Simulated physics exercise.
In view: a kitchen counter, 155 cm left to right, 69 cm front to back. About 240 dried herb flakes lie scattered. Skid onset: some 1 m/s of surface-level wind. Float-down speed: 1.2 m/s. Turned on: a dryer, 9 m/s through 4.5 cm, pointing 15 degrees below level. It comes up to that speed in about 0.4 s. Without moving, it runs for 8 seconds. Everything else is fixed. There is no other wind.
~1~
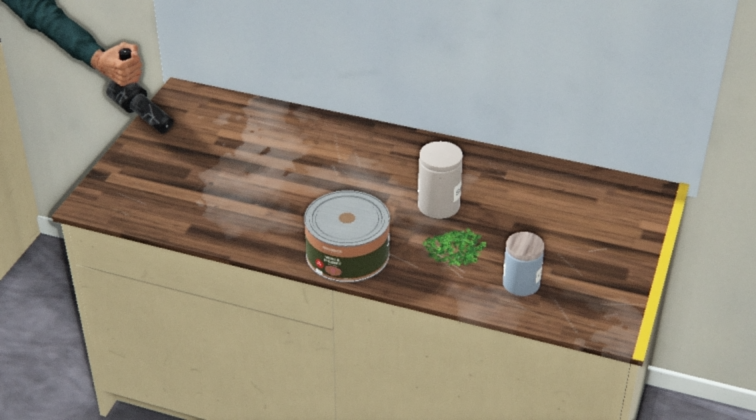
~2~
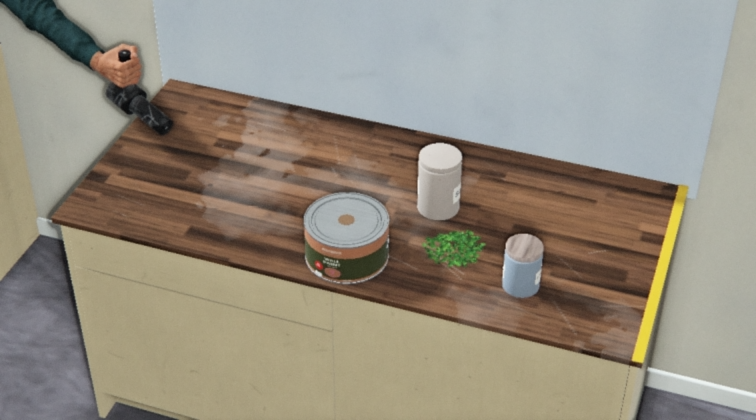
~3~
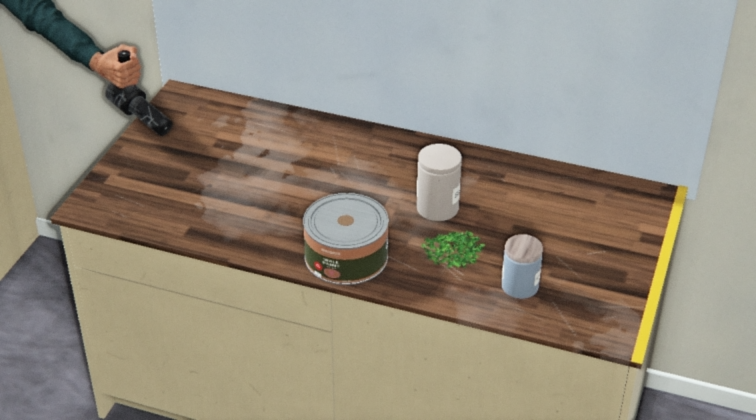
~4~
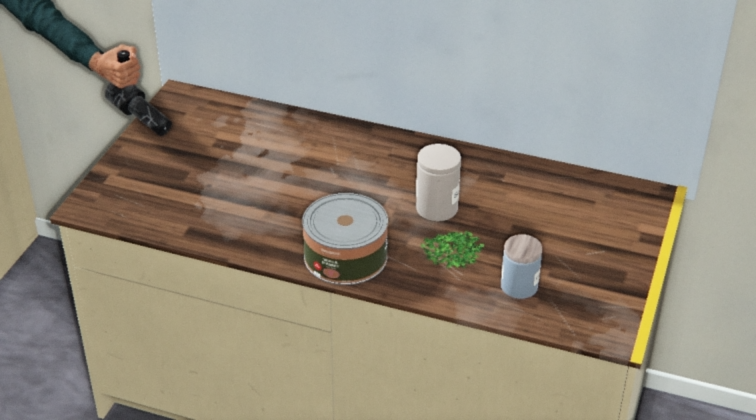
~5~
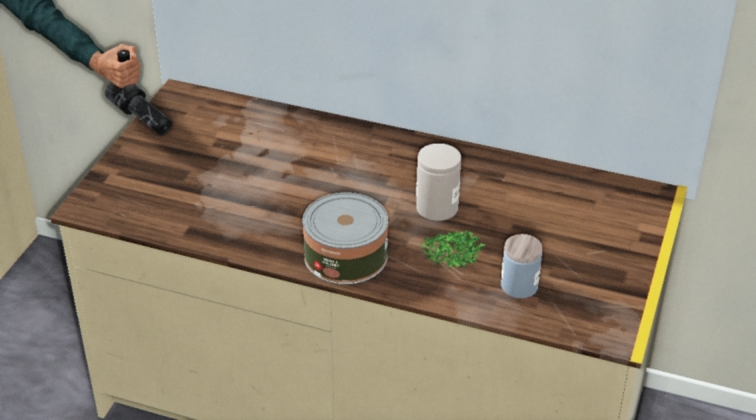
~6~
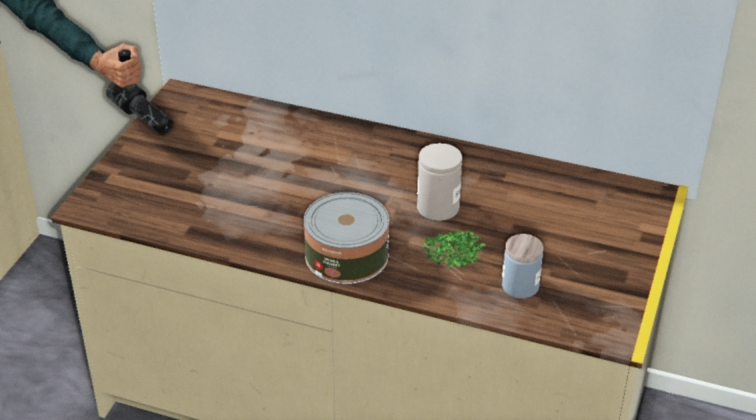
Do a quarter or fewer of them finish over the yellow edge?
No, more than a quarter do.
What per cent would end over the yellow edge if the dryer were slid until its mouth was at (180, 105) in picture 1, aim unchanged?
Result: Approx. 50 %.
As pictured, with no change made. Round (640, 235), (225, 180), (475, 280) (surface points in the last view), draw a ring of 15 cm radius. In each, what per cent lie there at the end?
1 %, 0 %, 40 %.
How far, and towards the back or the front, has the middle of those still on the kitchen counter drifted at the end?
Drift: Forward direction, about 5 cm.
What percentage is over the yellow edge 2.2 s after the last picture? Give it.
It comes to around 40 %.
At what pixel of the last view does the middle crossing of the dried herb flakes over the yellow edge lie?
Median crossing point, approx. (661, 291).
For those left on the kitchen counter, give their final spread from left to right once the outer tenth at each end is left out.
Looks like some 40 cm to me.
Then, 1.2 s after the last picture, 38 % are over the yellow edge; the middle of those still in play is near (507, 276); 52 % have settled or left.
Then, 2.2 s after the last picture, 42 % are over the yellow edge; the middle of those still in play is near (507, 276); 61 % have settled or left.
Then, 4.0 s after the last picture, 47 % are over the yellow edge; the middle of those still in play is near (507, 276); 70 % have settled or left.
Then, 7.6 s after the last picture, at the end, 48 % are over the yellow edge; the middle of those still in play is near (507, 276).
